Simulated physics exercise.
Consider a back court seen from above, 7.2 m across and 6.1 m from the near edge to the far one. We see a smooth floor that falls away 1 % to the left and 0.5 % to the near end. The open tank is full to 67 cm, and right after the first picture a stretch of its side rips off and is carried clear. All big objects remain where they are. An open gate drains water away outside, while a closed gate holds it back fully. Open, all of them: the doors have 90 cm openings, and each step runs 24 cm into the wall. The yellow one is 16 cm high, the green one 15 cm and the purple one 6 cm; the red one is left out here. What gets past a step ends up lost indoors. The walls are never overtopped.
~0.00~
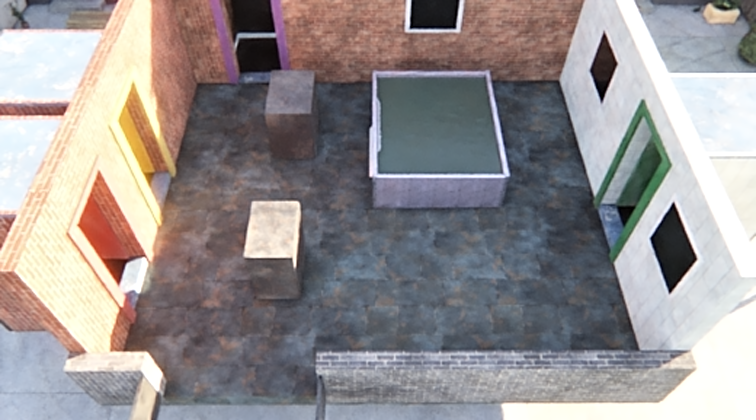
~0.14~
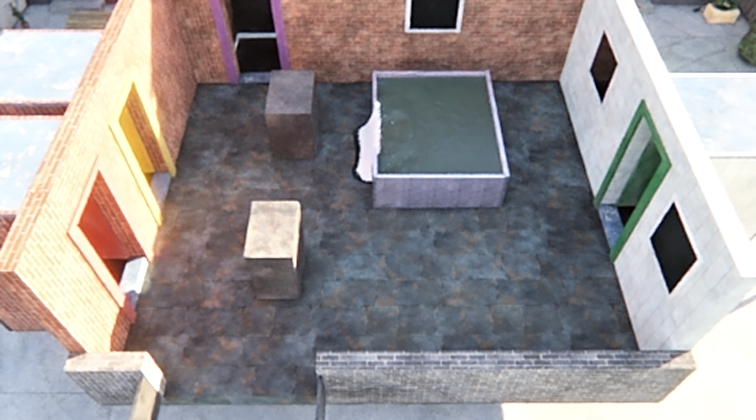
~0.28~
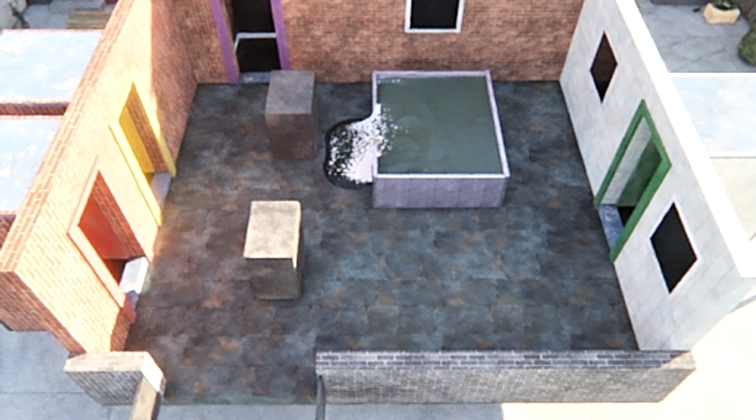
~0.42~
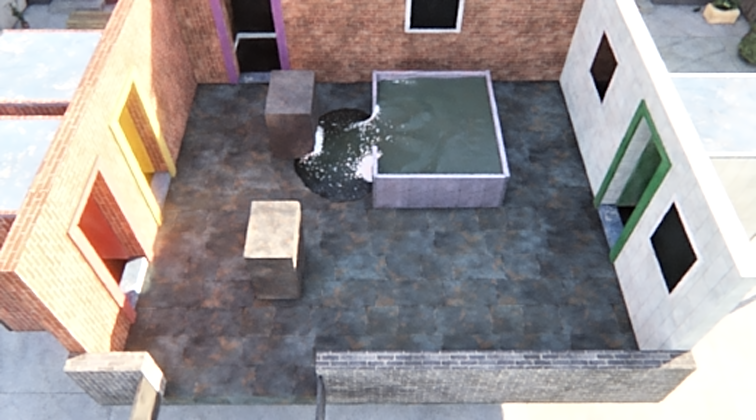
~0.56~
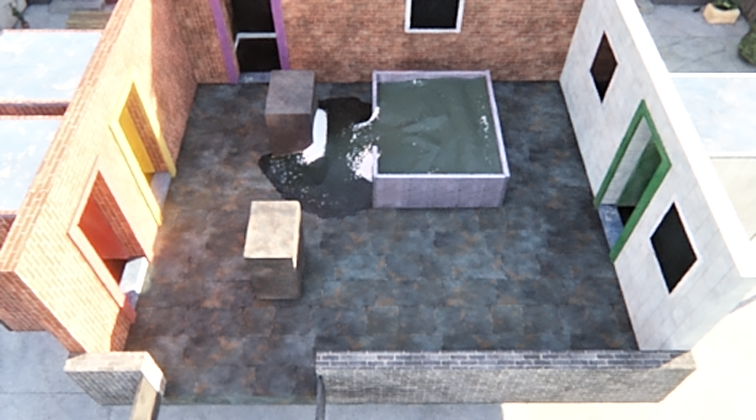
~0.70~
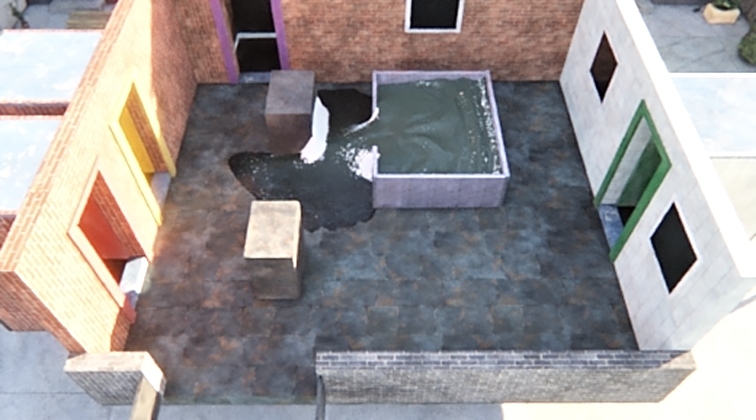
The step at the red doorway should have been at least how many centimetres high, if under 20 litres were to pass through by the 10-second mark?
At least some 18 cm.
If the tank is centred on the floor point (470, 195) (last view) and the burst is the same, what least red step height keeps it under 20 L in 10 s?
It should be around 14.5 cm high.
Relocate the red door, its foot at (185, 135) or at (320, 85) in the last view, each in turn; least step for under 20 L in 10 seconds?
In turn: About 11.0 cm, about 27 cm.
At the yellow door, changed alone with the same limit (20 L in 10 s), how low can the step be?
I'd raise yellow to close to 18 cm.
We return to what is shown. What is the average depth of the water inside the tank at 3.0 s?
Mean depth: Approx. 32 cm.
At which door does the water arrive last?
Green, last of all.
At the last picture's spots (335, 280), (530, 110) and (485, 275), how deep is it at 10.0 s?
Depths in order: 2 / 5 / 5 cm.
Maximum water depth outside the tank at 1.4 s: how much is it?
Max depth: About 53 cm.
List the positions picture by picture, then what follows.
Still water, 67 cm deep, in the open tank at (435, 124); the red door at (118, 249) is dry, in the first picture.
The gap is at (376, 141), the front 0.4 m out at (357, 134); the back of the open tank holds 67 cm, in the second picture.
Water pours out at (376, 143) and has run 0.8 m, to (329, 171); about 12 cm deep outside, 67 cm at the back, in the third picture.
Water pours out at (376, 143) and has run 1.4 m, to (298, 164); about 11 cm deep outside, 67 cm at the back, in the fourth picture.
The gap is at (376, 142), the front 2.0 m out at (264, 164); the back of the open tank holds 62 cm, in the fifth picture.
The front is at (237, 167), 2.5 m from the gap at (376, 142); 4.0 m2 of floor is wet, 56 cm left at the back; 2.4 m in a straight line remain to the red door at (118, 249), in the sixth picture.
After 1.4 s water covers 25 % of the floor, deepest (53 cm) near (320, 146); it has not reached the red door.
After 3.0 s water covers 50 % of the floor, deepest (34 cm) near (116, 379); 23 cm at the red door, 14 litres in over its 16 cm step.
After 10.0 s water covers 95 % of the floor, deepest (13 cm) near (278, 246); 12 cm at the red door, 30 litres in over its 16 cm step.
At the red door as built, the water arrived by 1.8 s and peaked near 24 cm at 2.6 s.
With a step of 14.5 cm, 45 litres would have come in within the 10 s; with 19.5 cm, 11 litres. So under 20 litres takes about 18 cm.
